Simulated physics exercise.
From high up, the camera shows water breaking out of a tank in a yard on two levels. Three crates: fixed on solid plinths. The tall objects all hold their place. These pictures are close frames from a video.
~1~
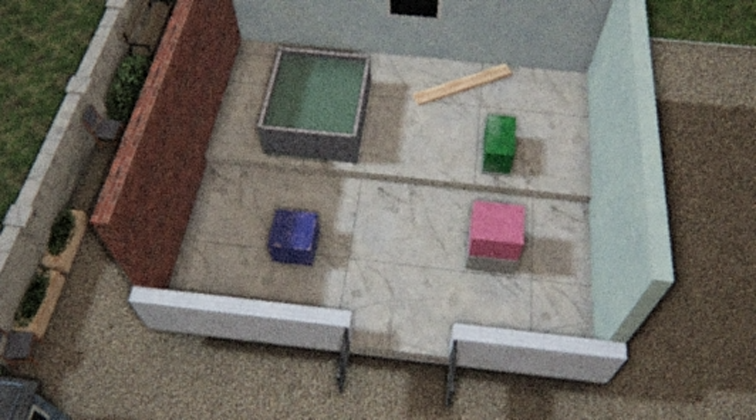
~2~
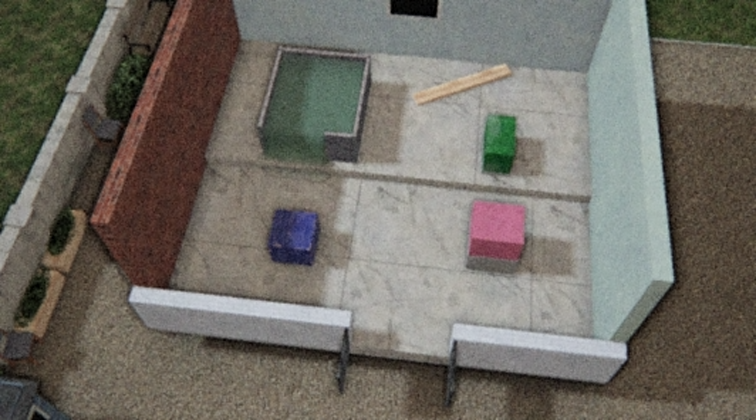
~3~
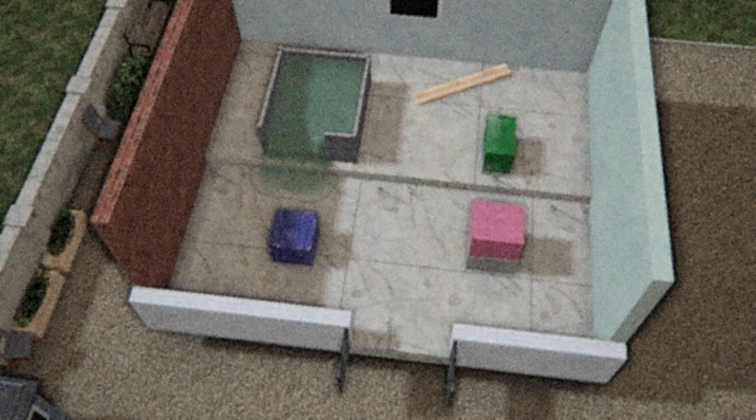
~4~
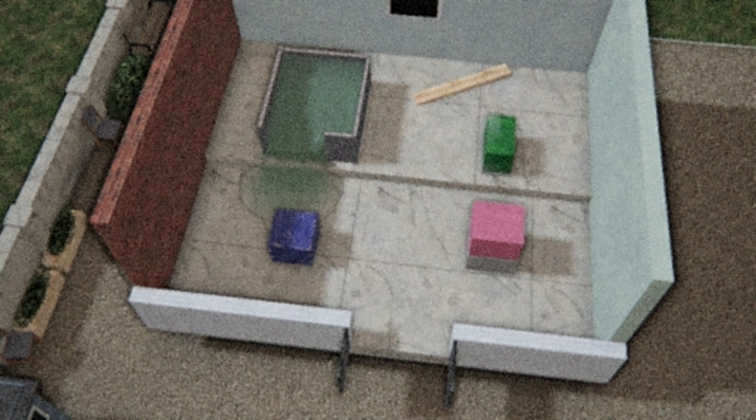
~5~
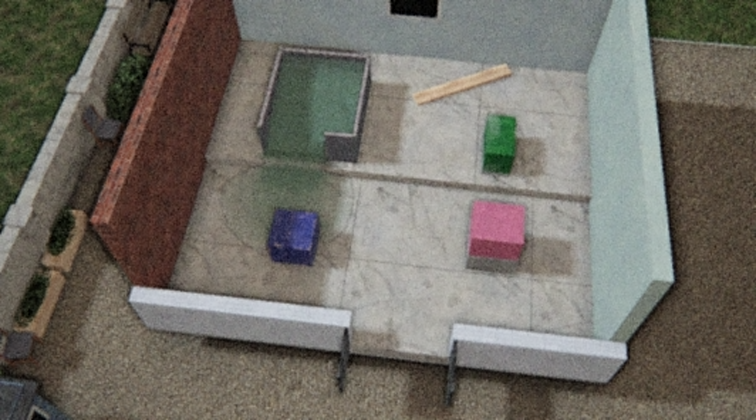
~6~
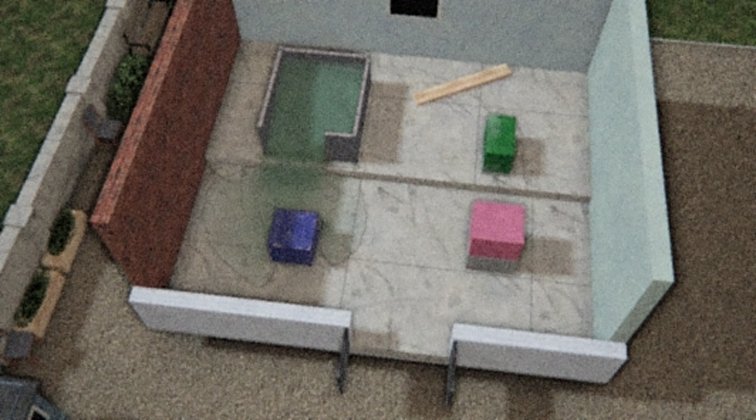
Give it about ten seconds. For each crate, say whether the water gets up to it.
The green crate is going to stay free of water; the pink crate is going to stay free of water; the blue crate is going to get water on it.
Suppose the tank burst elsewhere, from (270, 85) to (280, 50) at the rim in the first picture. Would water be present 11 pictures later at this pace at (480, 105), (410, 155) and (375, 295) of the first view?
Those three places would be still unsoaked, still unsoaked and still unsoaked, in that order.
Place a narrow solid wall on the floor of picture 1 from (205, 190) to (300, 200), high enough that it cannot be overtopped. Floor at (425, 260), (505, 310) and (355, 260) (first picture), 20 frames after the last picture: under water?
As listed: Flooded, awash, wet.
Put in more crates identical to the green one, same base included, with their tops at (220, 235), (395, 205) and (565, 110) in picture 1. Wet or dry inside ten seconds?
In that order: Gets wet, is wetted, remains dry.
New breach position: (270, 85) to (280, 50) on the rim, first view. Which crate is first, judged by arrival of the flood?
My pick is the blue crate.
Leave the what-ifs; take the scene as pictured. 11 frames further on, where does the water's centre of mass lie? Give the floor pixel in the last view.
About (292, 197).
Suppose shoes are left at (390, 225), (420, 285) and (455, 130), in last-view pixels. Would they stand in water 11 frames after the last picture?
Taking the three spots one by one, I'd call them drenched, drenched and clear.
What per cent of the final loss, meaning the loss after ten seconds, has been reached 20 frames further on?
Something close to 20 percent by that point.
A moment on, water covers 25 % of the floor; the green crate not reached, the pink crate not reached, the blue crate water round its plinth.
Next, water covers 35 % of the floor; the green crate not reached, the pink crate water round its plinth, the blue crate water round its plinth.
Then, water covers 50 % of the floor; the green crate not reached, the pink crate water round its plinth, the blue crate water round its plinth.
Later, water covers 55 % of the floor; the green crate not reached, the pink crate water round its plinth, the blue crate water round its plinth.
In the end, water covers 55 % of the floor; the green crate stayed above the water, the pink crate stayed above the water, the blue crate was topped.
